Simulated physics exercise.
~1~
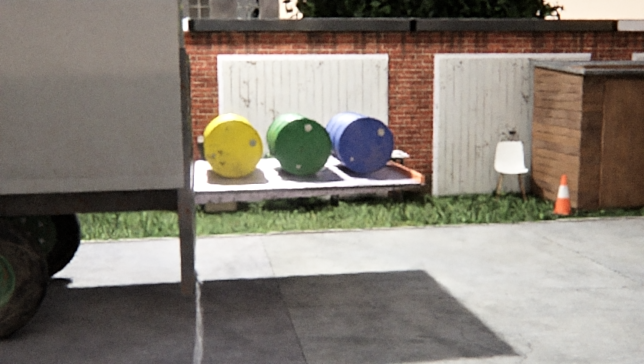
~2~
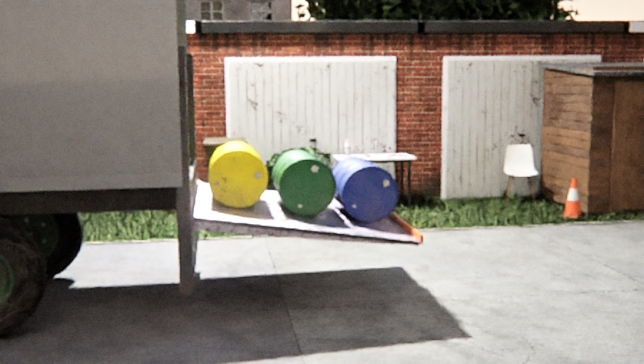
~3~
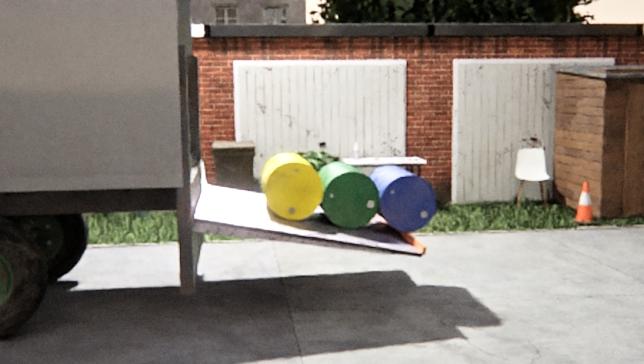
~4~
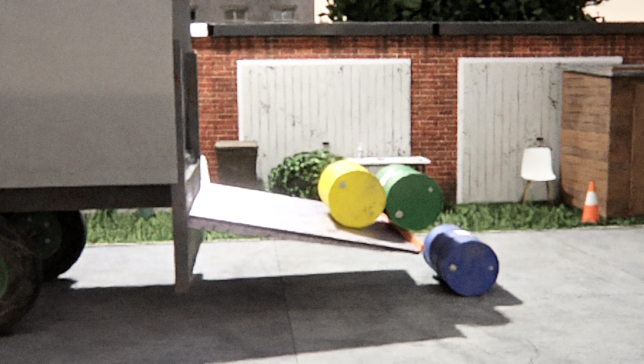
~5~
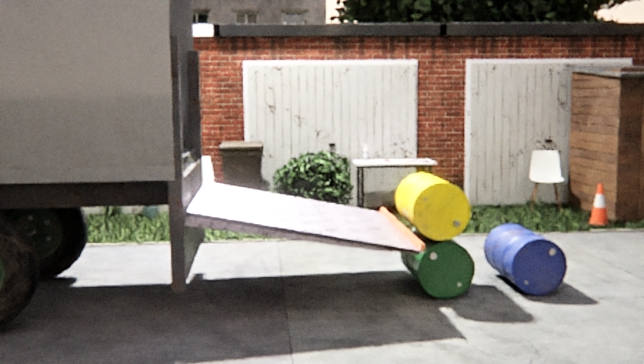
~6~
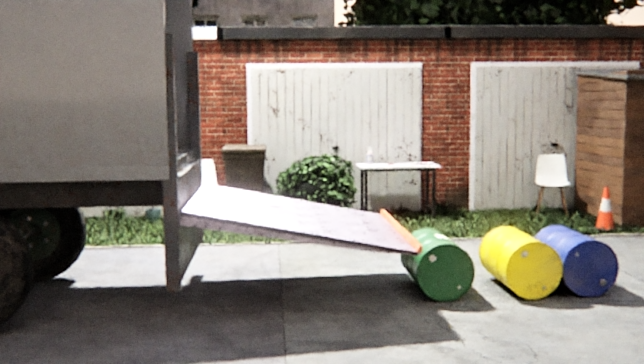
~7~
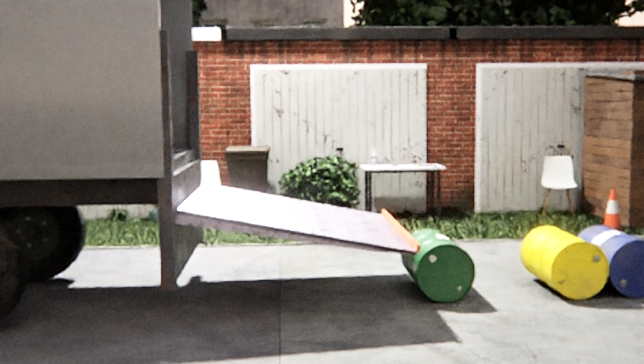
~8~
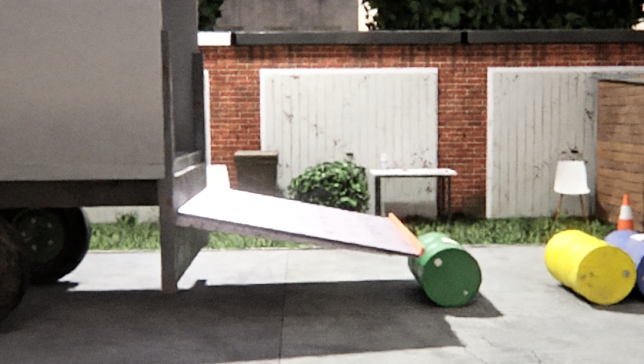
A grey lorry stands at the left of a paved yard, seen from the side, with a brick wall, white doors, a white chair and an orange cone behind. Yellow, green and blue drums lie in a row on its lowered lift plate. The plate sinks and tilts down to the right, and all three drums roll towards its orange edge. Blue drops off first, then green, while yellow passes over green and lands beyond it. Yellow and blue roll away rightwards across the ground, ending near the right side, while green stays beside the plate's lower edge.
